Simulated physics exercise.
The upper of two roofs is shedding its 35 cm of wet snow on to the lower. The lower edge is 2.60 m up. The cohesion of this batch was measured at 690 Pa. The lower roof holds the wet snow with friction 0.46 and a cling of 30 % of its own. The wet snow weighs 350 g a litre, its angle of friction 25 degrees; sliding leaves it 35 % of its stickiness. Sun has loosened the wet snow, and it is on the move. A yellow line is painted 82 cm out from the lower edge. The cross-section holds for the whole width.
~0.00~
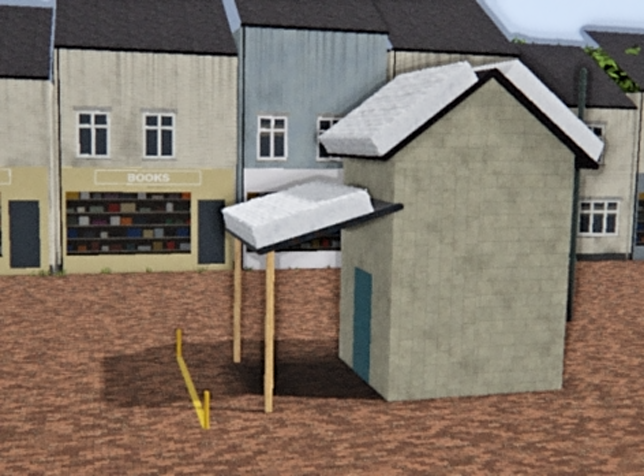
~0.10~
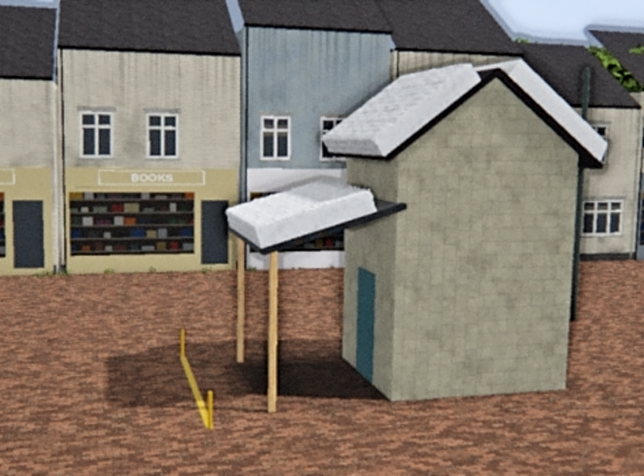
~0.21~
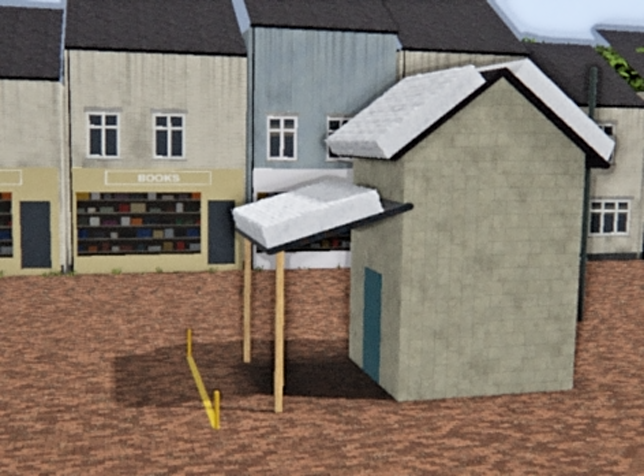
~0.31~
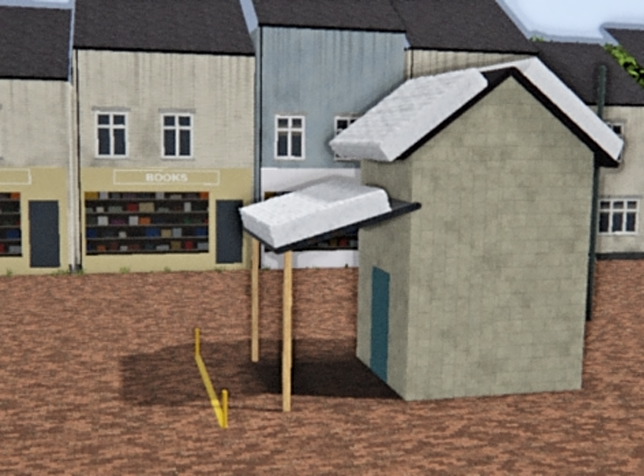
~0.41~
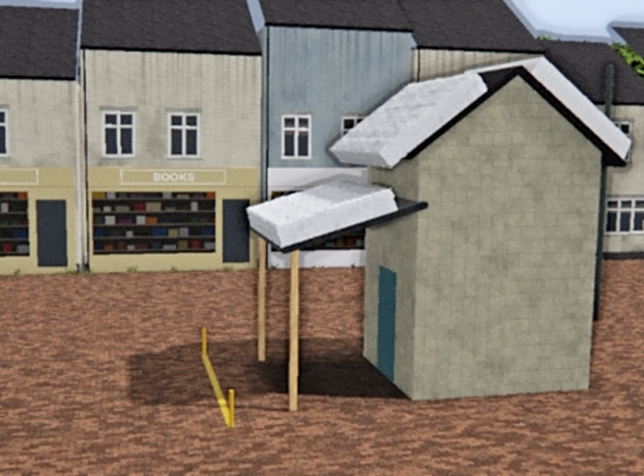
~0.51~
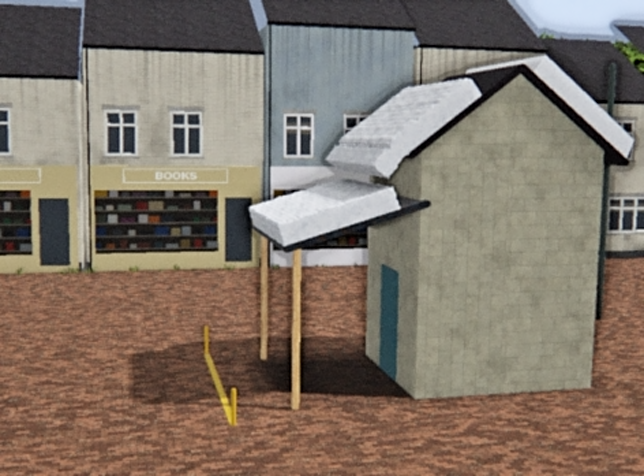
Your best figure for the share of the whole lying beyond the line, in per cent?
About 22 %.
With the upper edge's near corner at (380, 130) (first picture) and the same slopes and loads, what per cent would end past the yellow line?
In that case some 50 per cent.
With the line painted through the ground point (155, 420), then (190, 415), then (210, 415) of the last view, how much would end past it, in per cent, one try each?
In that order: 3 %, 10 %, 16 %.
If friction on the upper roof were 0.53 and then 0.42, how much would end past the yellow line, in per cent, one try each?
In that order: 0 %, 8 %.
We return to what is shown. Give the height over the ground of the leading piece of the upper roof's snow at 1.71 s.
About 1.6 m.
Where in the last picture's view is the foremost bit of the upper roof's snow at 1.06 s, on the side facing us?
At about (306, 206).
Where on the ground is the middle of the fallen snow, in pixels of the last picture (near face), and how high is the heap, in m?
Around (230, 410); it stands about 0.4 m.
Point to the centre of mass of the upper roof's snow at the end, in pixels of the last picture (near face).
Near (272, 304).
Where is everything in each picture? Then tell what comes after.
In the first frame, front end of the wet snow at (381, 146).
In the second frame, front end of the wet snow at (383, 146), its middle shifted 2.1 cm.
In the third frame, front end of the wet snow at (386, 149), its middle shifted 8.1 cm, 4 % of it past the upper edge, in one piece.
In the fourth frame, front end of the wet snow at (390, 142), its middle shifted 18 cm, 9 % of it past the upper edge, in one piece.
In the fifth frame, front end of the wet snow at (389, 146), its middle shifted 33 cm, 17 % of it past the upper edge, in one piece.
In the sixth frame, front end of the wet snow at (383, 157), its middle shifted 52 cm, 27 % of it past the upper edge, cracking.
By 1.06 s, none is below the lower edge and 0 % is past the line.
By 1.71 s, 10 % is below the lower edge and 0 % is past the line.
By 2.35 s, 36 % is below the lower edge and 20 % is past the line.
By 3.00 s, 45 % is below the lower edge and 21 % is past the line.
By 4.10 s, at the end, 46 % is below the lower edge and 22 % is past the line.
